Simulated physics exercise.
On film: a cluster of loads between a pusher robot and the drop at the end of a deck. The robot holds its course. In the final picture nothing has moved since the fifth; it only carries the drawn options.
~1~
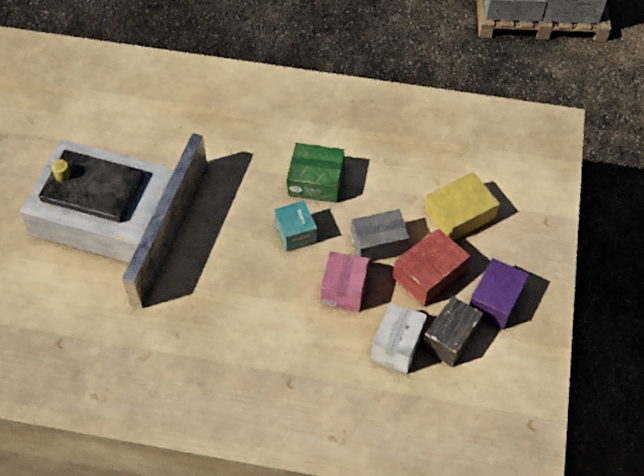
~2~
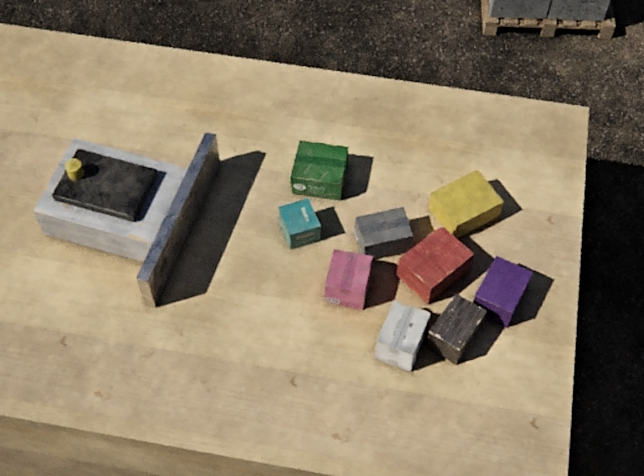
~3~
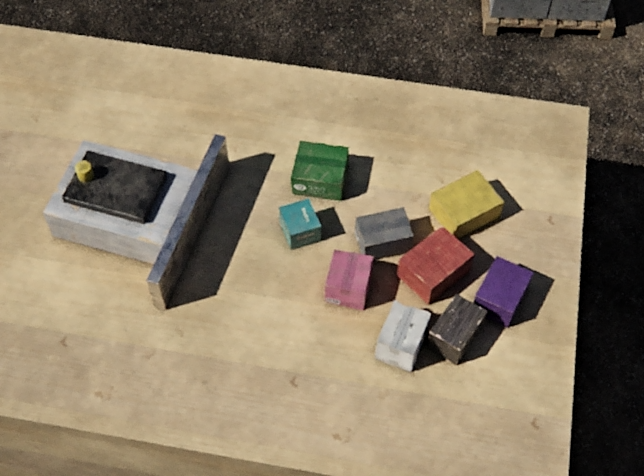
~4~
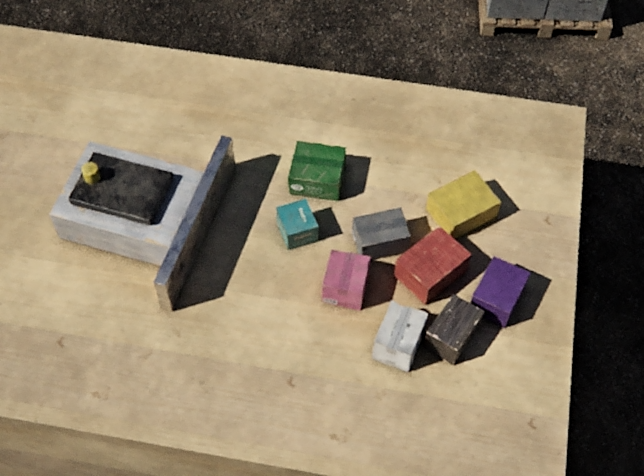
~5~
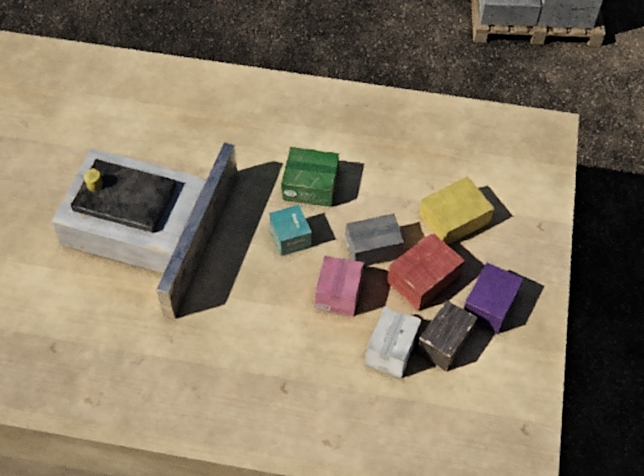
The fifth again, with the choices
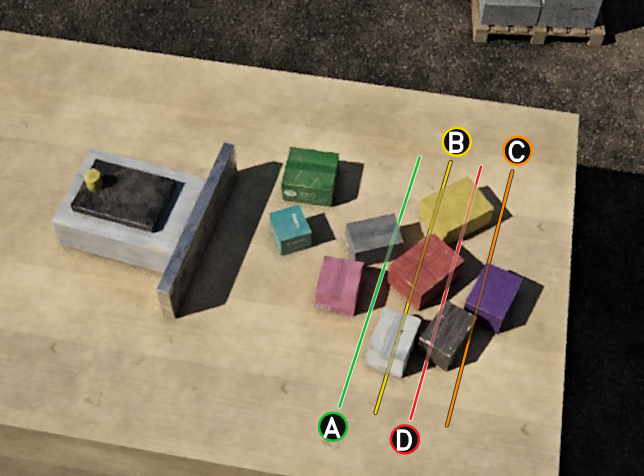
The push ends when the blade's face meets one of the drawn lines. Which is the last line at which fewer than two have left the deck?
No farther than C.
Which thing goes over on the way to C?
The purple crate goes over.
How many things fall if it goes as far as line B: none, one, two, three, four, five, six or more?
The count is none.
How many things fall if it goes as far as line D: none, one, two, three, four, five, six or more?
In all, none.
On the marked copy, A at (383, 272); B at (416, 278); C at (482, 288); D at (449, 283).
Taking C. A third of the way, robot (230, 212); green box (357, 181); turquoise box (326, 242).
Two thirds of the way, robot (333, 228); purple crate (519, 321); red crate (480, 294).
When it is over, robot (412, 240); purple crate over the edge; red crate (561, 304); one fallen.
As for the rest, A is within the limit but short; B is within the limit but short; D is within the limit but short.
